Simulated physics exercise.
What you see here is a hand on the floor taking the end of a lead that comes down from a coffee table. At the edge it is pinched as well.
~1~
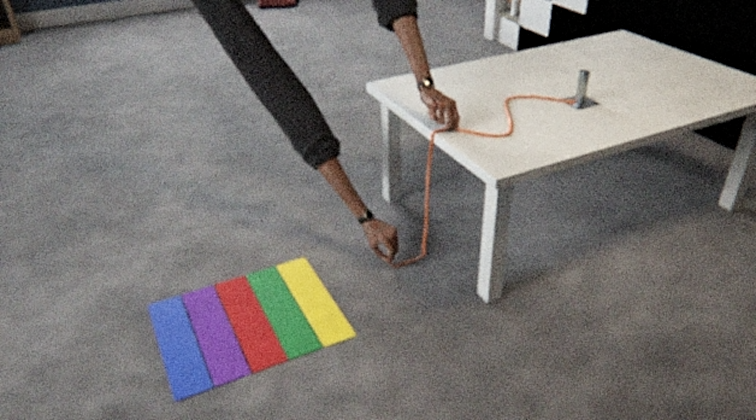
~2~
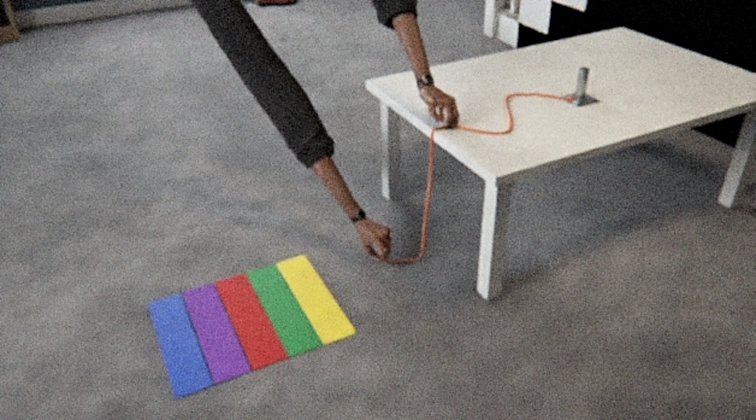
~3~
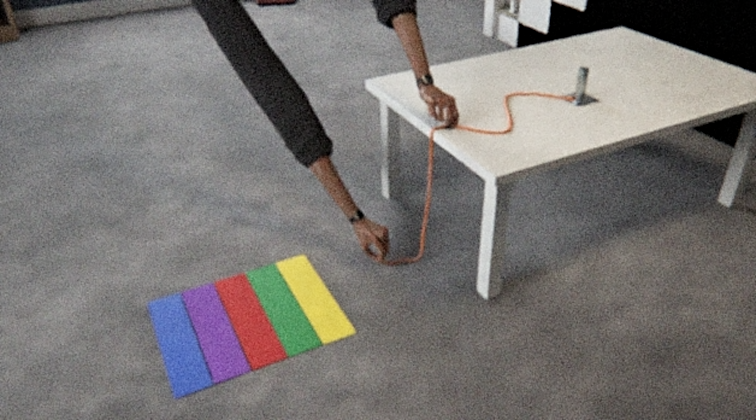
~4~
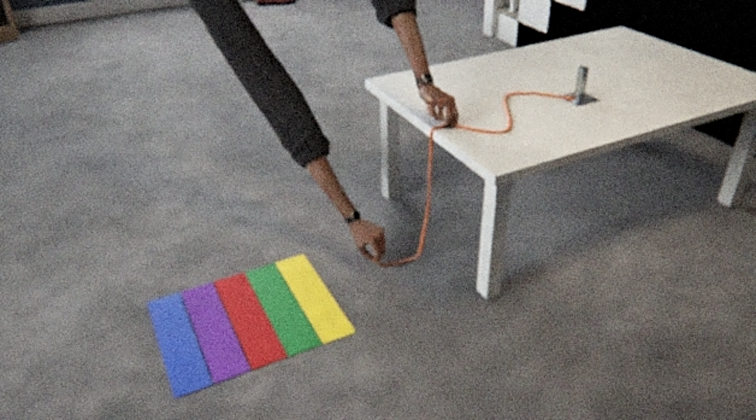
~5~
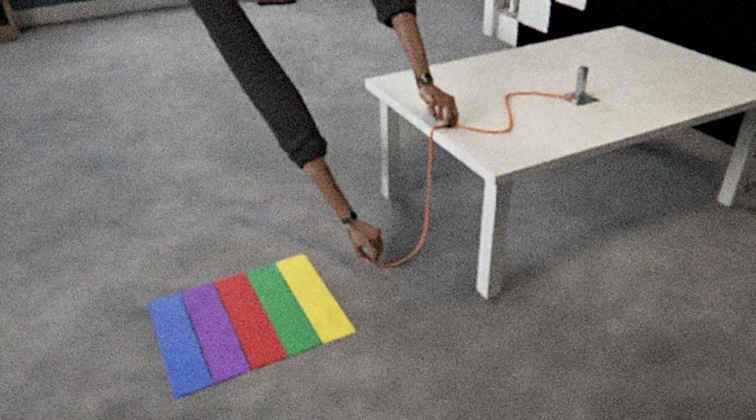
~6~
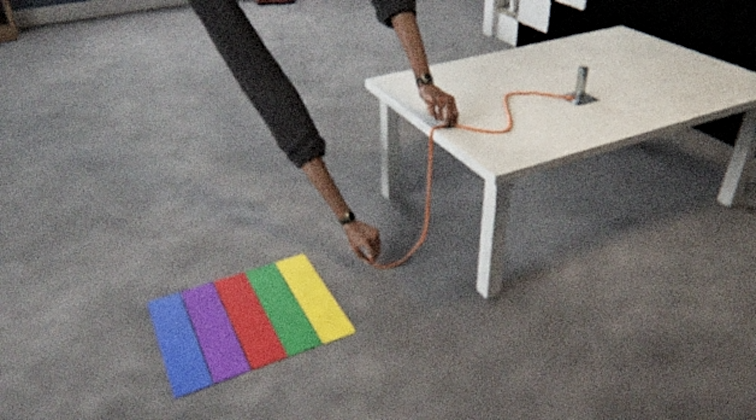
In this clip, one hand pinches an orange cord at the edge of a white table while another, near the floor, draws the cord's end slightly left, close to a mat of blue, purple, red, green and yellow stripes.
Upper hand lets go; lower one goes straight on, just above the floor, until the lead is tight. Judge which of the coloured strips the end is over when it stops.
It is over the purple strip.
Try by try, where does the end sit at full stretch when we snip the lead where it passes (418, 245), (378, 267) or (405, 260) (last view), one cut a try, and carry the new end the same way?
Going through them in turn gives (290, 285), (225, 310) and finally (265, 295).
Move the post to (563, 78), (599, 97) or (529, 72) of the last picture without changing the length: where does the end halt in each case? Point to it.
About (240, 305), (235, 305) and (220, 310).
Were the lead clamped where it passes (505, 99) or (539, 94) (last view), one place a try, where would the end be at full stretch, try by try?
I'd put it around (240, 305) the first time and around (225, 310) the second.
A little later, end near (264, 296); over green.
Next, end near (228, 307); over red.
When it is tight, end near (207, 314); over purple. The purple one.
